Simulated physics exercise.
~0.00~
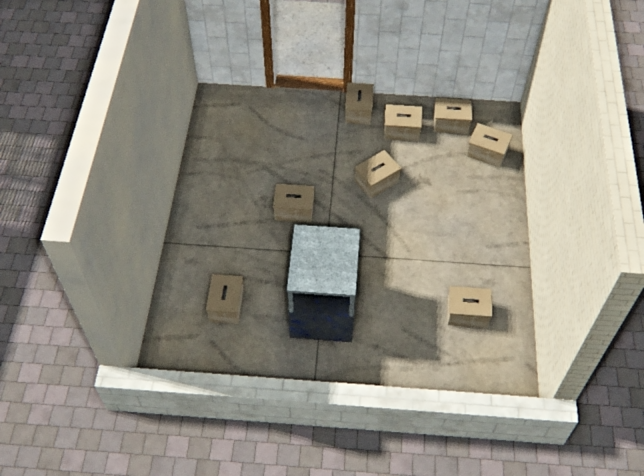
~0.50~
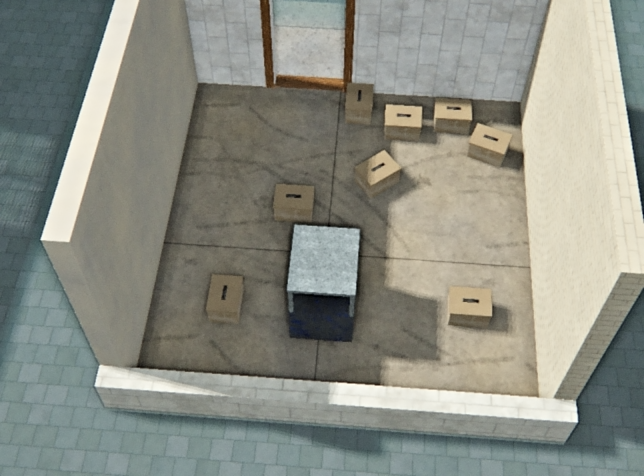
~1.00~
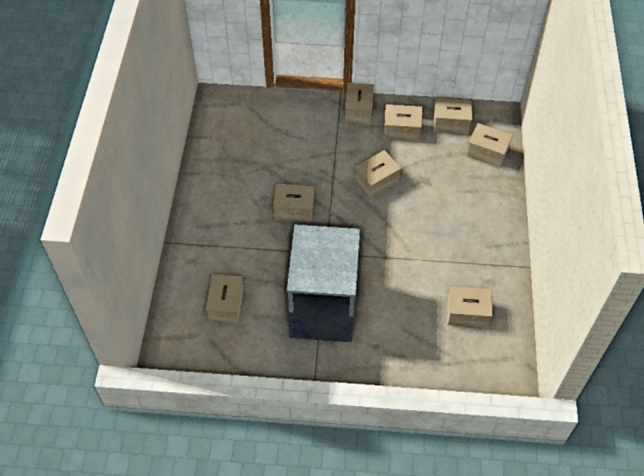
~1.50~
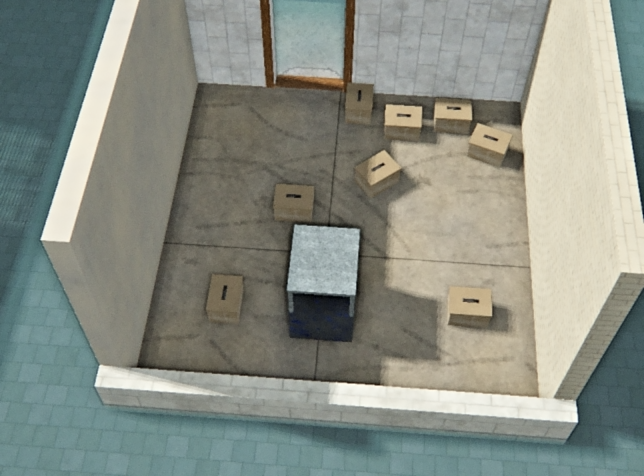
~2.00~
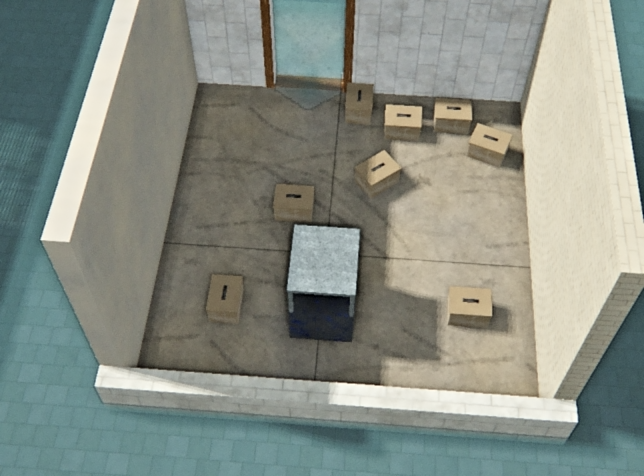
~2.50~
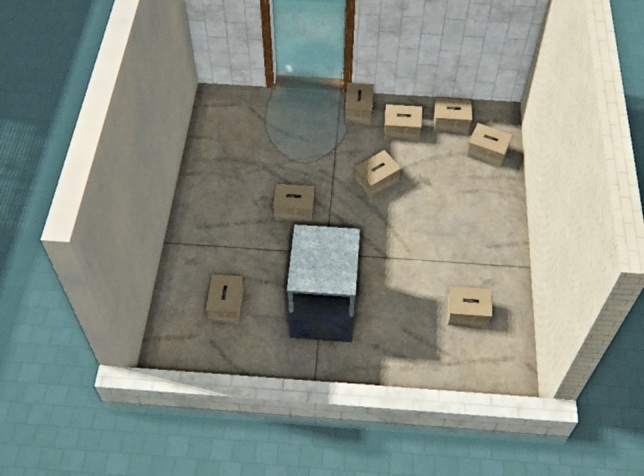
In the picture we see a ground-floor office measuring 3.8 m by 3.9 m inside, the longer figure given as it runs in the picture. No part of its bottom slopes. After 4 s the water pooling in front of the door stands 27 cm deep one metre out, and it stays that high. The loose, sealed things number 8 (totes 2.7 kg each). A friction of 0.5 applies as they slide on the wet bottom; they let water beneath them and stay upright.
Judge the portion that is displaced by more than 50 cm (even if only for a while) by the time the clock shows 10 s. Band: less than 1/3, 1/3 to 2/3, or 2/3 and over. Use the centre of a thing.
Band: 1/3 to 2/3.
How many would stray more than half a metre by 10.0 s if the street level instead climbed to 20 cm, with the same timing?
Then 4.
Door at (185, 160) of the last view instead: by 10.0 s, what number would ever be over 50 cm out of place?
That would give 7.
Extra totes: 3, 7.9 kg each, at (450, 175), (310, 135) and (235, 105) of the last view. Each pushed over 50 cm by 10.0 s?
Respectively, lower, higher and lower.
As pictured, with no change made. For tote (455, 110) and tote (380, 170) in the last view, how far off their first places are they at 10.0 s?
Respectively 5 and 80 cm.
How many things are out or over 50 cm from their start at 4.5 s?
By then the count is 2.
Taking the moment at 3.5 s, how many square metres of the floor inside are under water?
4.0 m2.
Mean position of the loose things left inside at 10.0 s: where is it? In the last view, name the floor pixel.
Mean position: Approximately (432, 195).
After 3.5 s 0 of 8 are over 50 cm from their spots; 0 afloat.
After 4.5 s 2 of 8 are over 50 cm from their spots; 0 afloat.
After 7.0 s 4 of 8 are over 50 cm from their spots; 4 afloat.
After 10.0 s 3 of 8 are over 50 cm from their spots, and 4 have been at some point; 5 afloat.
